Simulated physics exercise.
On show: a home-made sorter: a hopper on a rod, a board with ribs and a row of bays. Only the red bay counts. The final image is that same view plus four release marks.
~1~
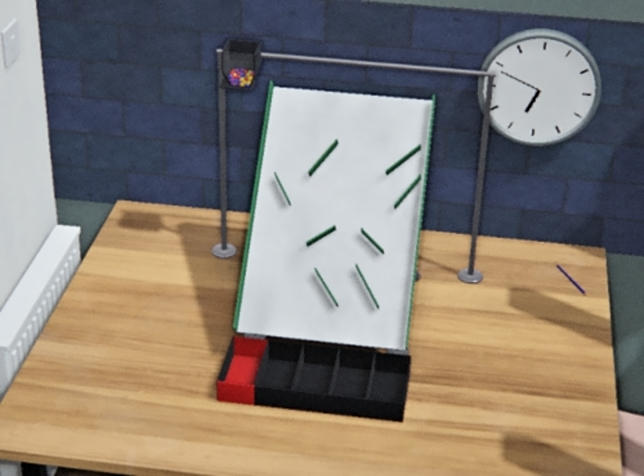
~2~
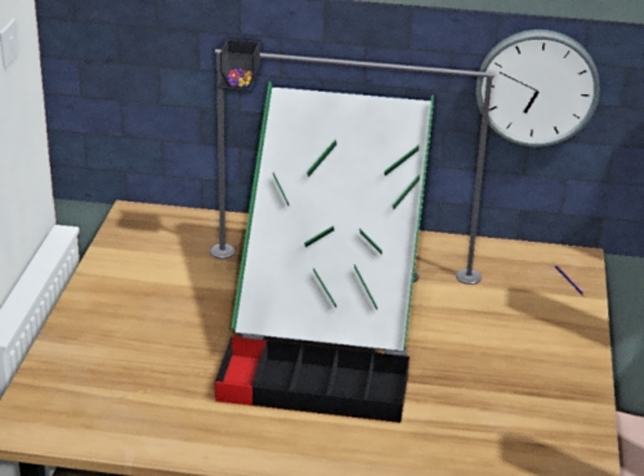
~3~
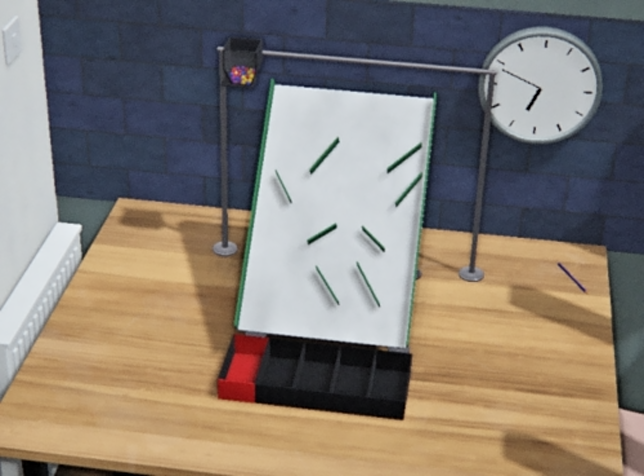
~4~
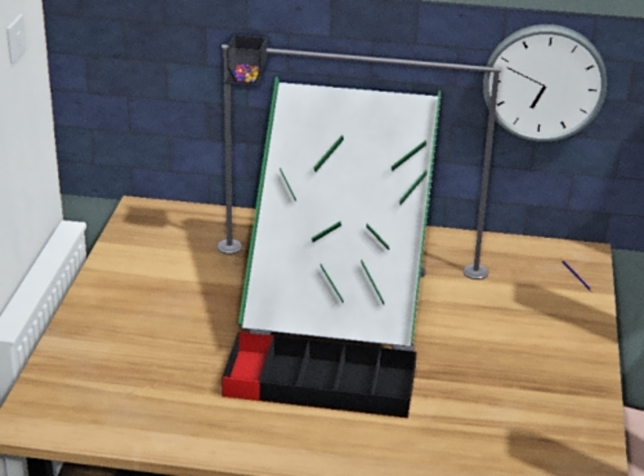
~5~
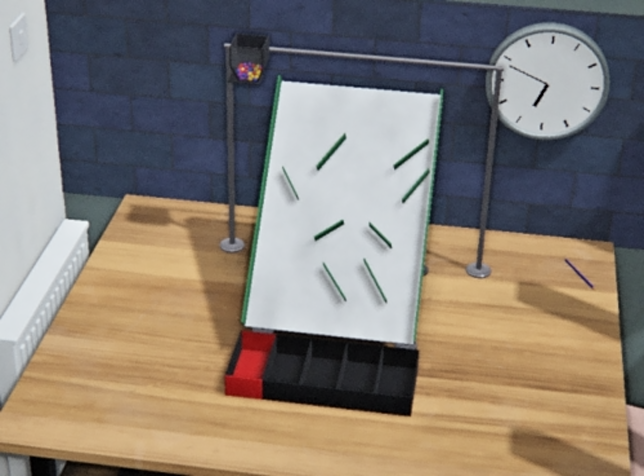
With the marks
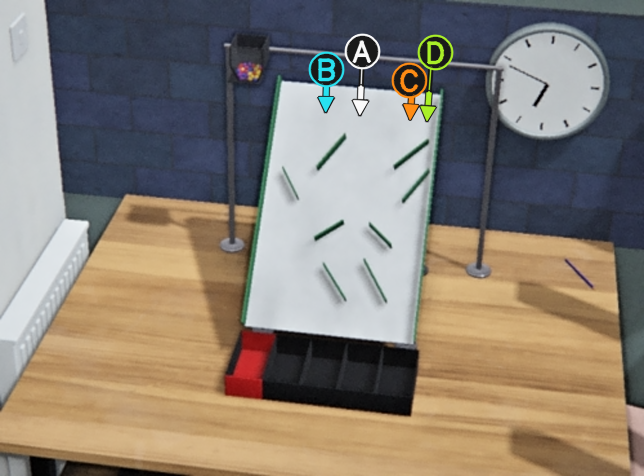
A white board with green ribs stands above a row of bays, and nothing moves noticeably.
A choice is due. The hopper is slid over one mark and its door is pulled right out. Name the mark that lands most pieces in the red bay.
Take B.
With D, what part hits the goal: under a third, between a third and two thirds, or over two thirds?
Mark D gives under a third.
On the marked copy, mark A meets the board at (360, 109); mark B meets the board at (325, 106); mark C meets the board at (410, 114); mark D meets the board at (427, 115).
For mark A, roughly a quarter in the red bay, roughly half in other bays, roughly a quarter outside the box.
For mark B, roughly a third in the red bay, roughly a third in other bays, roughly a quarter outside the box.
For mark C, roughly a quarter in the red bay, roughly two thirds in other bays, about a tenth outside the box.
For mark D, roughly a quarter in the red bay, roughly two thirds in other bays, about a tenth outside the box.
